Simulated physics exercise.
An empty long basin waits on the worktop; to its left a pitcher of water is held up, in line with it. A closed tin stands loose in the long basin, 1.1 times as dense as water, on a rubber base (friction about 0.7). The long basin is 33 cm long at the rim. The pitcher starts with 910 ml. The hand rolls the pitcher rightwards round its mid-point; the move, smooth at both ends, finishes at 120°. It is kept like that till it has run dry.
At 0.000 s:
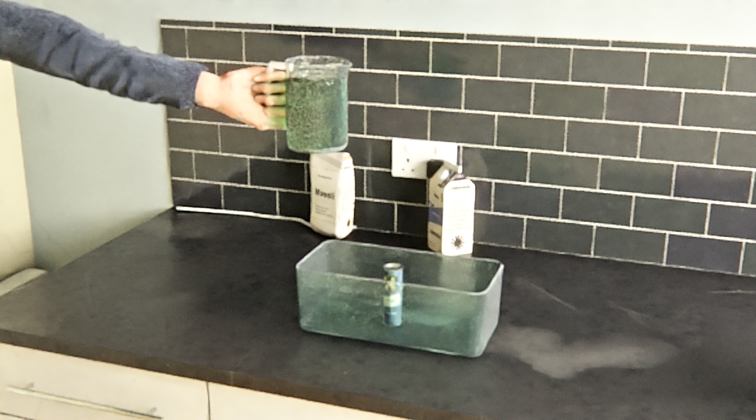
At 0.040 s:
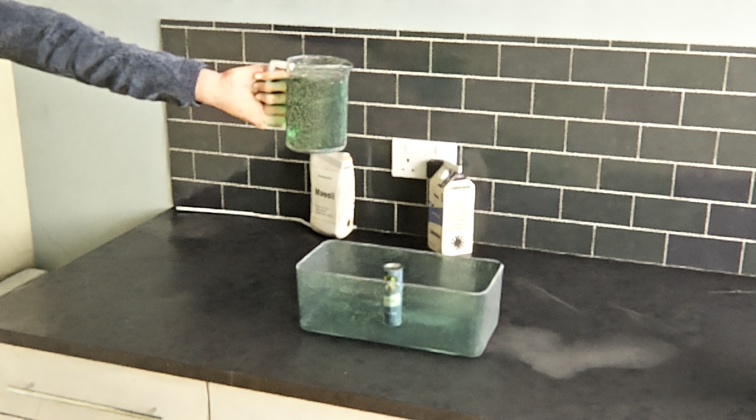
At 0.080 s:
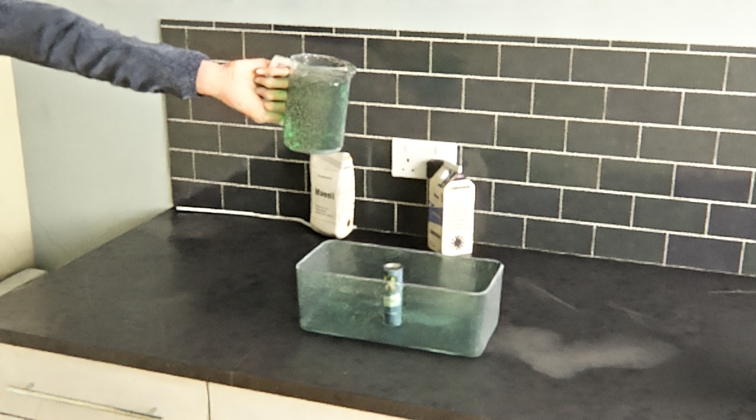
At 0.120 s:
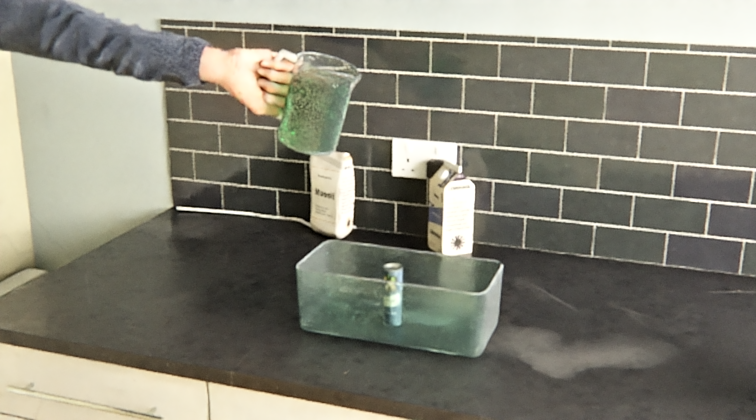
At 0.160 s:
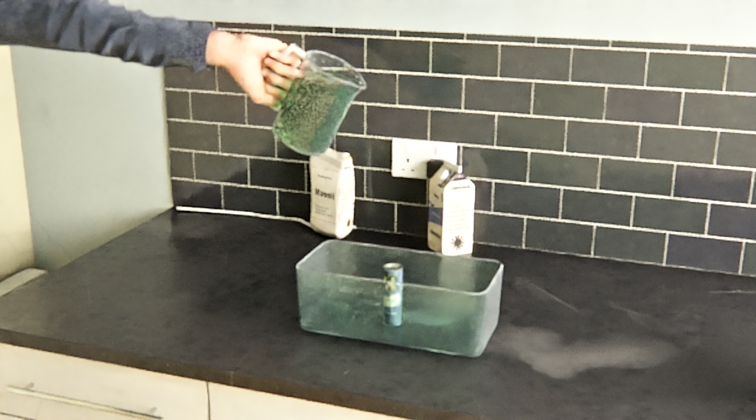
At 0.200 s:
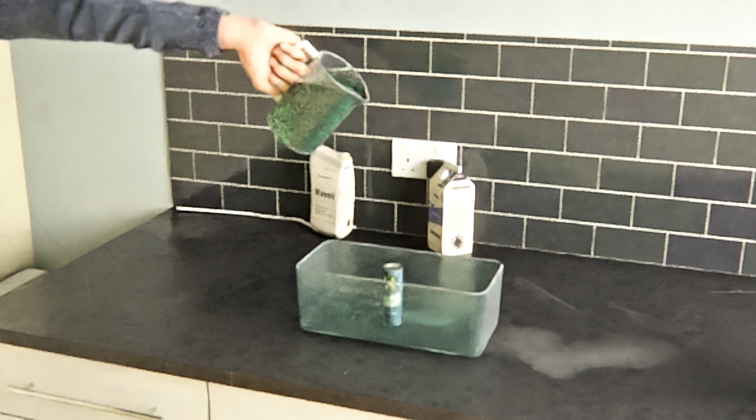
A hand holds up a pitcher of water and smoothly tilts it rightwards above a long basin.
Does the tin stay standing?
It remains upright.
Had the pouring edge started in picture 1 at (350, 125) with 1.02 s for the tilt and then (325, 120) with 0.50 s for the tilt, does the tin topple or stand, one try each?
First it topples; then it goes over.
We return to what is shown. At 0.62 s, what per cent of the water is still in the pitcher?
About 12 per cent.
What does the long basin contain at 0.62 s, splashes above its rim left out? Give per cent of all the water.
About 52 per cent.
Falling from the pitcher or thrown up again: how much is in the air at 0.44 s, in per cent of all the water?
Some 44 per cent.
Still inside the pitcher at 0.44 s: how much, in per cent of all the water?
About 54 per cent.
By 0.44 s the tilt is 116° and 54 per cent is still to pour; the tin stands where it began.
By 0.62 s the tilt is 120° and 11 per cent is still to pour; the tin stands where it began.
By 0.80 s the tilt is 120° and 0 per cent is still to pour; the tin stands where it began.
By 1.00 s the tilt is 120° and 0 per cent is still to pour; the tin stands where it began.
At rest the tin stands where it began.
